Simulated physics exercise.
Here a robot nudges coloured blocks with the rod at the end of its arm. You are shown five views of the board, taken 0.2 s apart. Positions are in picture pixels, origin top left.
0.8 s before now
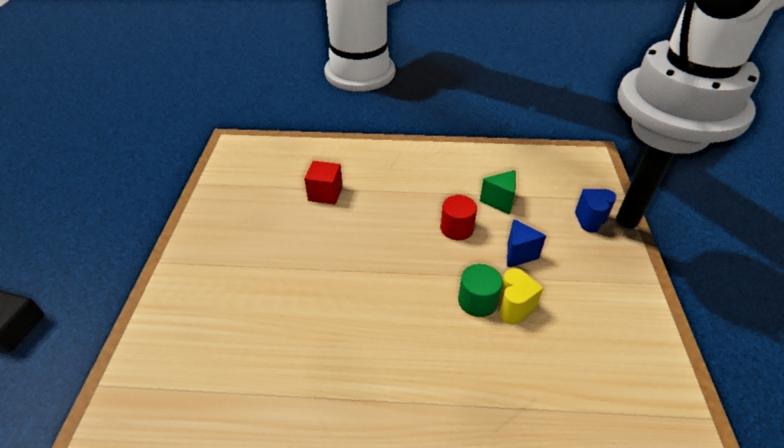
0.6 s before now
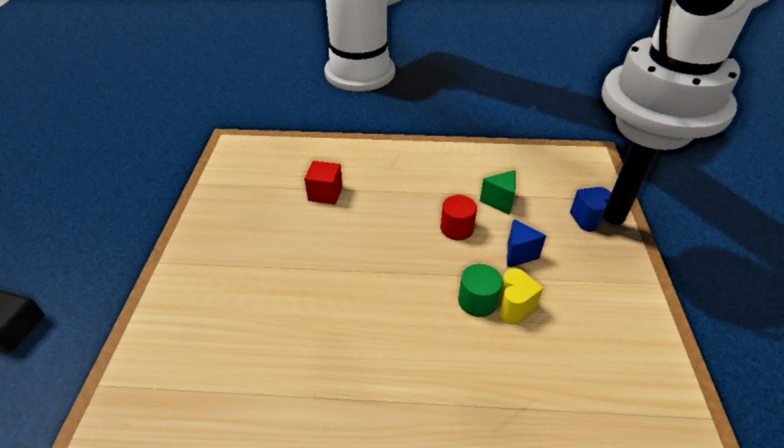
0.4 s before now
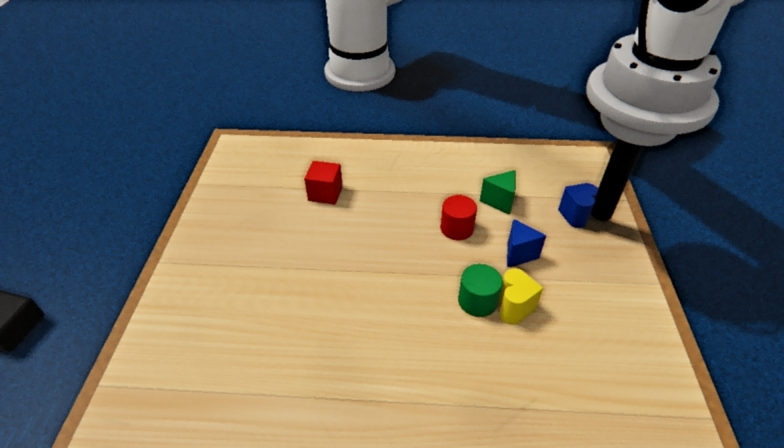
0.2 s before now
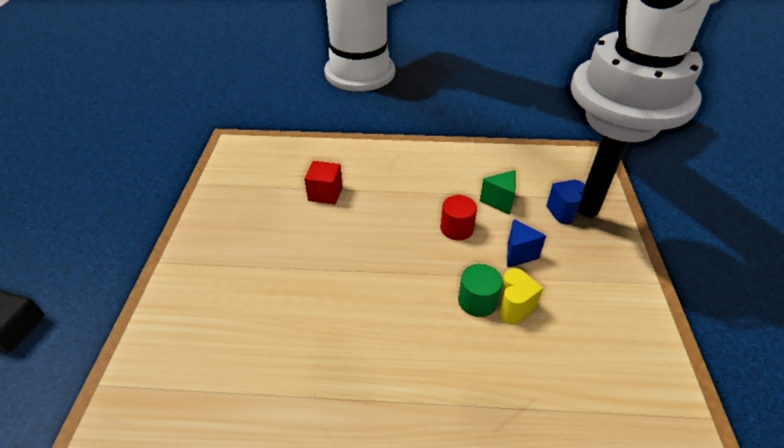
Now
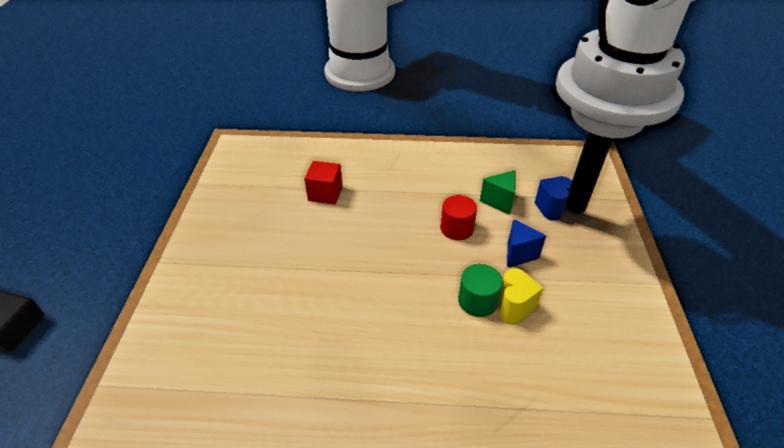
To begin with, a robot arm's black rod stands at the right side of a wooden board, just right of a blue block, with other coloured blocks scattered about. The rod then pushes the blue block steadily leftward and slightly up, closer to the green triangular block, while the other blocks stay still.
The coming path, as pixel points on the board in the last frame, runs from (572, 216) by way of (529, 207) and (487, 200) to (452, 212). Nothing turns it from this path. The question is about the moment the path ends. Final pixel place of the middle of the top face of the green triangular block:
Expect it around (434, 166).
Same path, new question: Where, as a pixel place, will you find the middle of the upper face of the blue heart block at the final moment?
The point I'd pick in the picture is (459, 169).
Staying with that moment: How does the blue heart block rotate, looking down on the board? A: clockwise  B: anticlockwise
(A)
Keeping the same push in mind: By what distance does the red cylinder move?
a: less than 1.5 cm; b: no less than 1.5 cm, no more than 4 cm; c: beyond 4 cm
Option a.
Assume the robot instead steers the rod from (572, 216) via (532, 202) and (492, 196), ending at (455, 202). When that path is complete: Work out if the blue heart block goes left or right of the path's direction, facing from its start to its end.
Shifted right.
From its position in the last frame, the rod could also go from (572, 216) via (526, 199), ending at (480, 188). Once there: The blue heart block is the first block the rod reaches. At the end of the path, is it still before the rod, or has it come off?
Pushed along.
The first path, step by step. One third of the way, rod at (531, 198); green triangular block at (491, 176), turned 20° anticlockwise; blue heart block at (515, 175).
Two thirds of the way, rod at (488, 191); green triangular block at (449, 169), turned 15° anticlockwise; blue heart block at (473, 168), turned 15° clockwise.
At the end, rod at (453, 203); red cylinder at (458, 209); green triangular block at (434, 166); blue triangular block not moved; blue heart block at (459, 169), turned 40° clockwise.
